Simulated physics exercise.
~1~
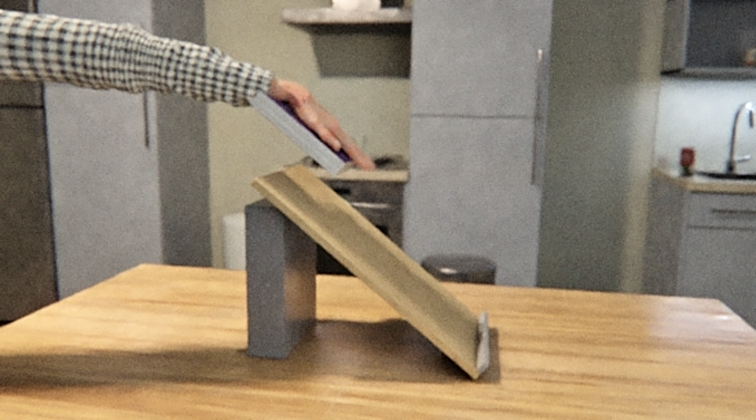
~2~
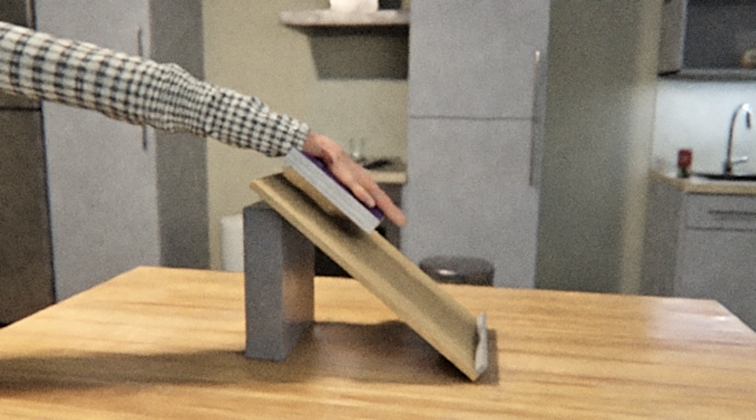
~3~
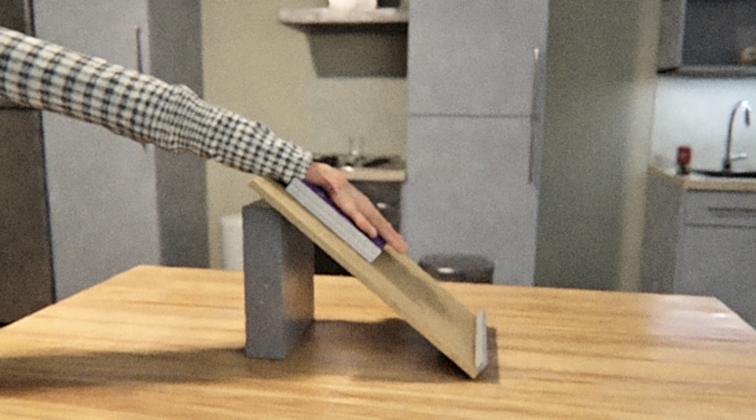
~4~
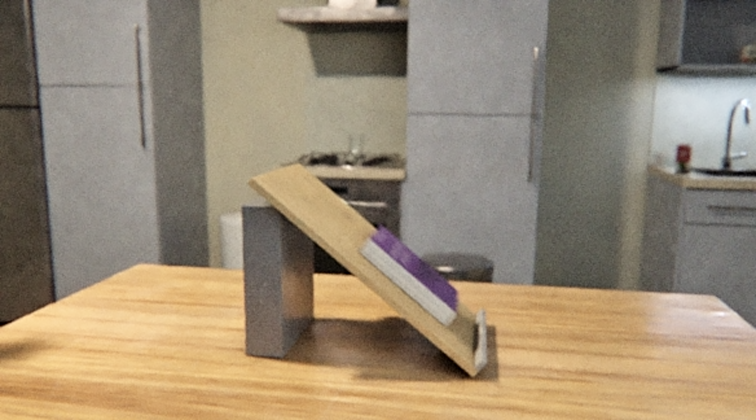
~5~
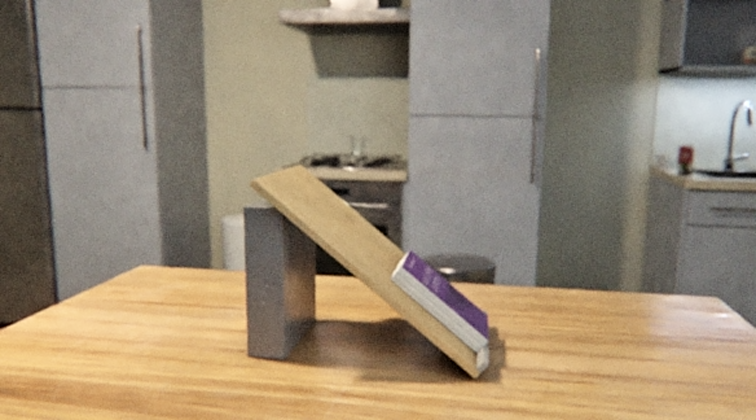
On a wooden table in a kitchen, a hand in a checked sleeve laid a purple book near the top of a sloping board and let go. The book slid down to the right and came to rest against the lip at the bottom.
